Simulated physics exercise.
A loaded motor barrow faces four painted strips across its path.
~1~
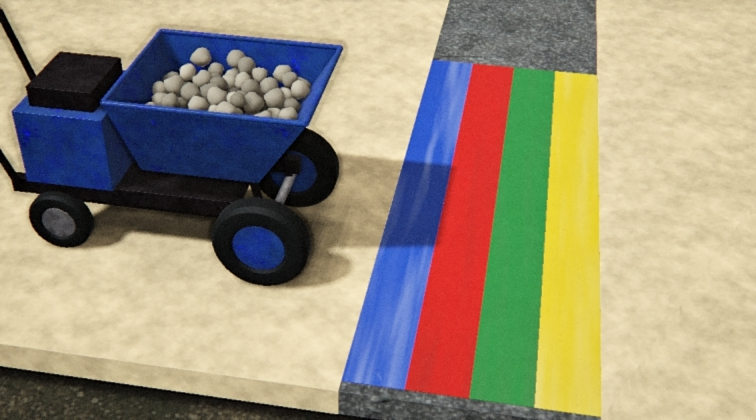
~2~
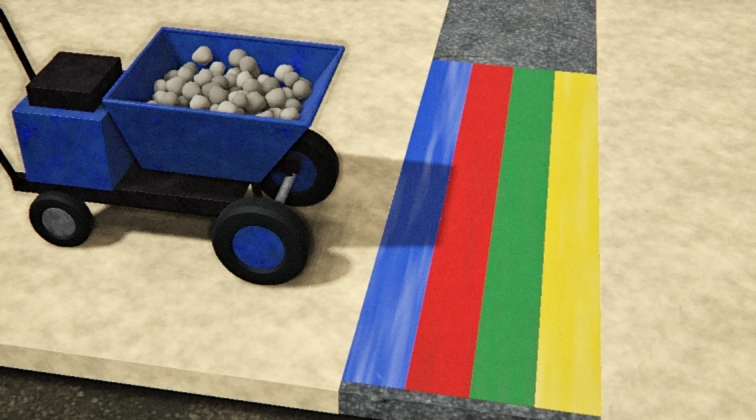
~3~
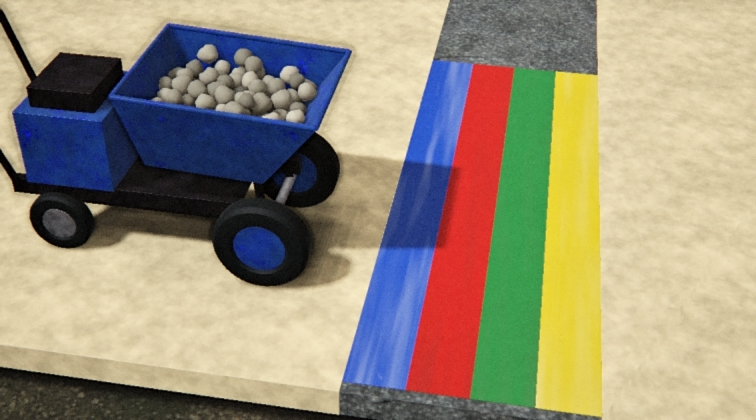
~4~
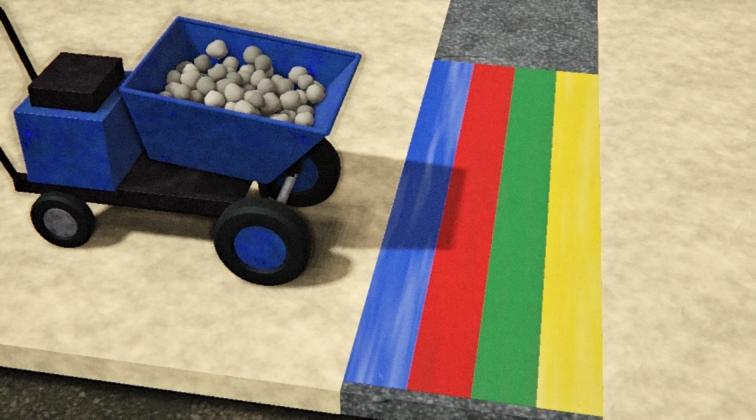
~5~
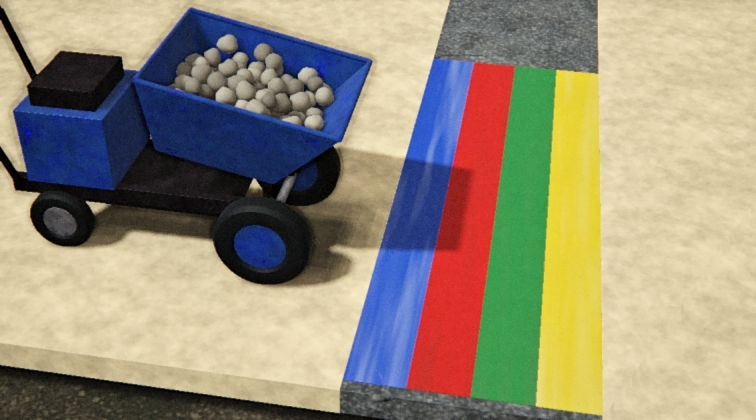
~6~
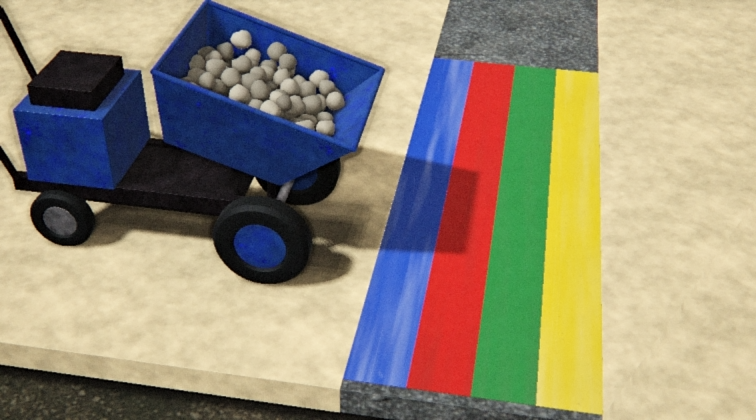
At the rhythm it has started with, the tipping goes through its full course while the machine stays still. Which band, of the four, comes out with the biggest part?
The red band comes out ahead.
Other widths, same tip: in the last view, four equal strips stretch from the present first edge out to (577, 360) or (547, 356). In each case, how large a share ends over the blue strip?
The first gives around 0 per cent, the second around 0 per cent.
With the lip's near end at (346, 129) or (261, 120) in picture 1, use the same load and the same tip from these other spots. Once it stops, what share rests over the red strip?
The first gives 20 %, the second 20 %.
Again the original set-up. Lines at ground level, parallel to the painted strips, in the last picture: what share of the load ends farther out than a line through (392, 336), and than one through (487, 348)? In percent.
Around 70 per cent for the first, around 20 per cent for the second.
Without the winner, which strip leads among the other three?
That green strip comes second.
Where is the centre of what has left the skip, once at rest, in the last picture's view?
Around (473, 255), give or take.
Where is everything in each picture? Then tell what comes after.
Lip of the skip (306, 124), level; top of the load (242, 100), river pebbles; blue strip (386, 331); red strip (446, 339); green strip (507, 347); yellow strip (569, 355), in the first frame.
Lip of the skip (308, 125), level; top of the load (244, 100), in the second frame.
Lip of the skip (315, 129), tipped barely; top of the load (219, 90), in the third frame.
Lip of the skip (327, 134), tipped a little; top of the load (228, 88), in the fourth frame.
Lip of the skip (339, 140), tipped a little; top of the load (239, 85), in the fifth frame.
Lip of the skip (354, 149), tipped clearly; top of the load (232, 78); blue strip (387, 329); red strip (448, 337); green strip (509, 345); yellow strip (571, 353), in the sixth frame.
Just after the last frame, skip tipped steeply; every one in the skip.
A moment on, skip tipped right over; almost all in the skip; about a tenth over the red strip; just a few falling.
Further on, skip tipped right over; roughly half in the skip; just a few over the blue strip; roughly a third over the red strip; roughly a quarter over the green strip; about a tenth over the yellow strip.
When it is over, skip tipped right over; roughly a quarter in the skip; about a tenth over the blue strip; roughly a third over the red strip; roughly a quarter over the green strip; about a tenth over the yellow strip; just a few off the paint.
